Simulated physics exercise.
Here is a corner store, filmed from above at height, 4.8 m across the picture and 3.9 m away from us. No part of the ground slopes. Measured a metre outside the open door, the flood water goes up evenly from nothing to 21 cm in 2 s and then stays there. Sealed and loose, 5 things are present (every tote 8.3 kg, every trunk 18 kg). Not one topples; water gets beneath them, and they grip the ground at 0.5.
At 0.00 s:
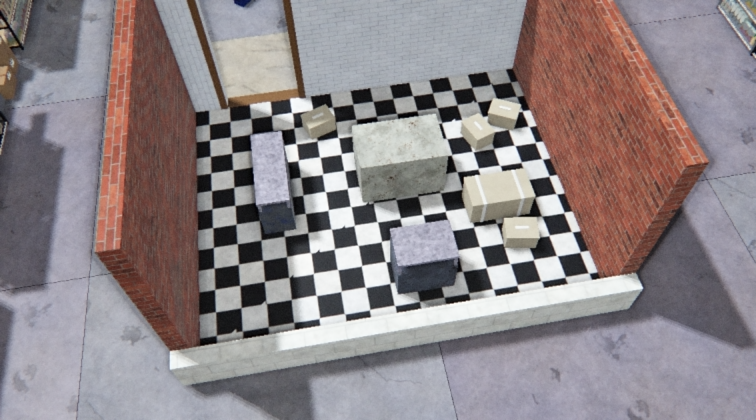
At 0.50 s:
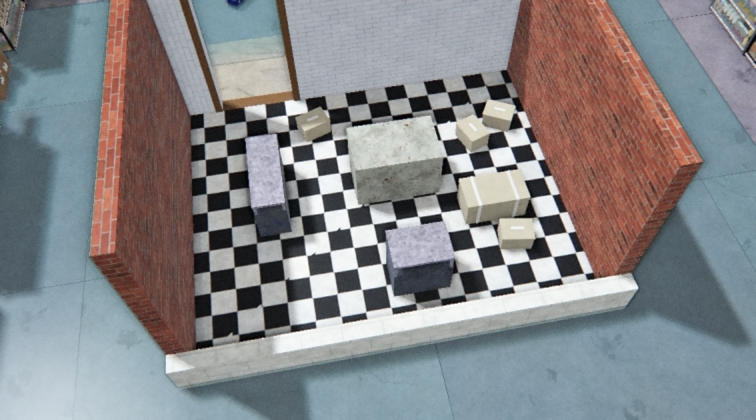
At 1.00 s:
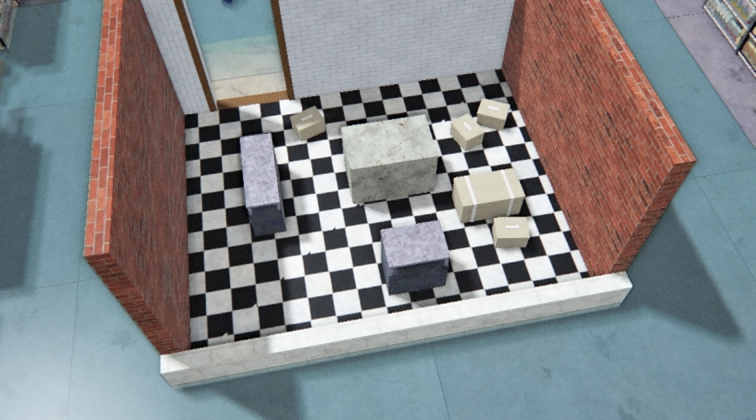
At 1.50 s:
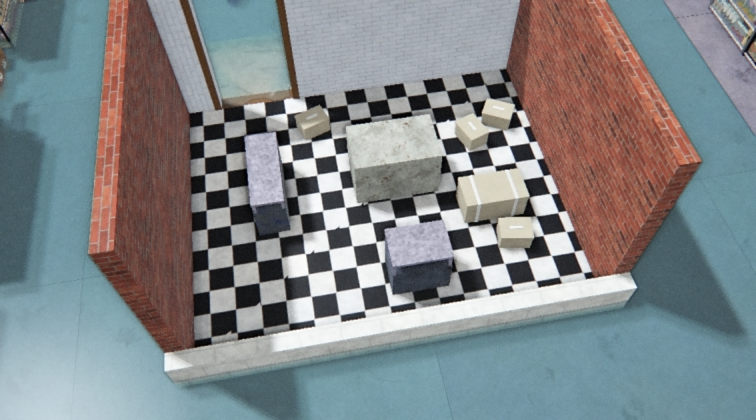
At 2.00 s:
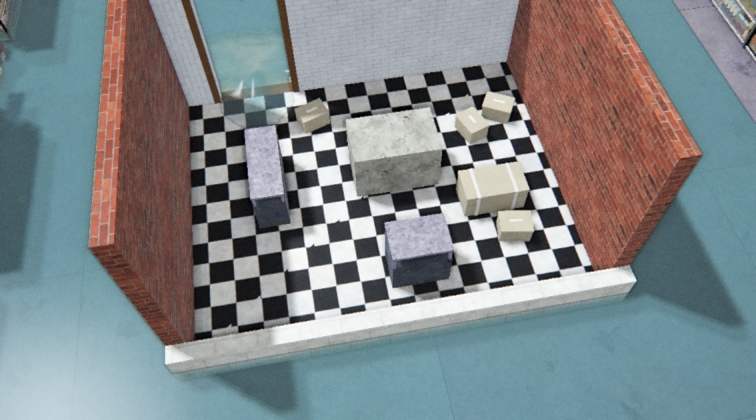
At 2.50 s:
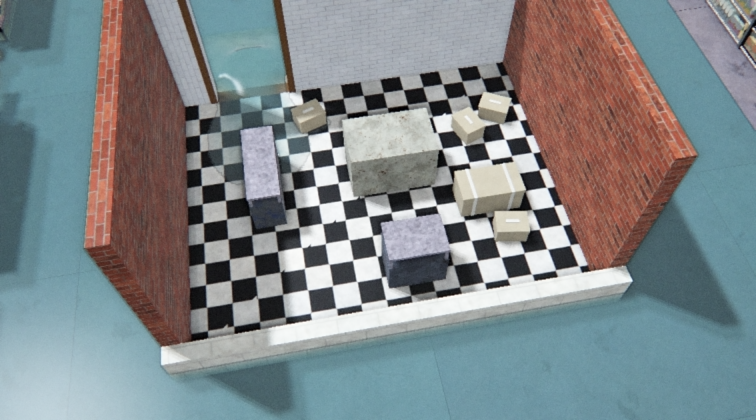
A brick-walled room with a checkered floor held stone-like blocks and tan boxes that stayed put while water spread over the ground outside, then came through the doorway onto the tiles at the back left.
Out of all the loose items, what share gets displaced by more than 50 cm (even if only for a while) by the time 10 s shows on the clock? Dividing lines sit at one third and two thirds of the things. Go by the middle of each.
Short of one third.
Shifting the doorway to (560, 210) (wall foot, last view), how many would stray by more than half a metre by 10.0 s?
The answer then is 2.
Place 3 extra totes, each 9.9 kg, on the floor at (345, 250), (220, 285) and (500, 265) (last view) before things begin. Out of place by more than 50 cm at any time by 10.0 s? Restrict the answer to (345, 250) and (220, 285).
Well, the first one tops the mark, and the second tops the mark.
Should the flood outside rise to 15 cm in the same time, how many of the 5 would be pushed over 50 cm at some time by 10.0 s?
It would come to 0 of them.
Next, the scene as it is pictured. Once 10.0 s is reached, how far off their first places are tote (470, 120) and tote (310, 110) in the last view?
They've ended up 0 cm and 50 cm away, in that order.
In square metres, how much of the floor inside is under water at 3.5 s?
That flooded area is roughly 5.5 m2.
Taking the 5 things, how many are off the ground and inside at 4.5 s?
Just then, the number is 0.
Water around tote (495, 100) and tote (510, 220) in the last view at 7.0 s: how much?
About 0 and 2 cm.
After 3.5 s 0 of 5 are over 50 cm from their spots; 0 afloat.
After 4.5 s 0 of 5 are over 50 cm from their spots; 0 afloat.
After 7.0 s 0 of 5 are over 50 cm from their spots; 0 afloat.
After 10.0 s 1 of 5 are over 50 cm from their spots, and 1 have been at some point; 0 afloat.
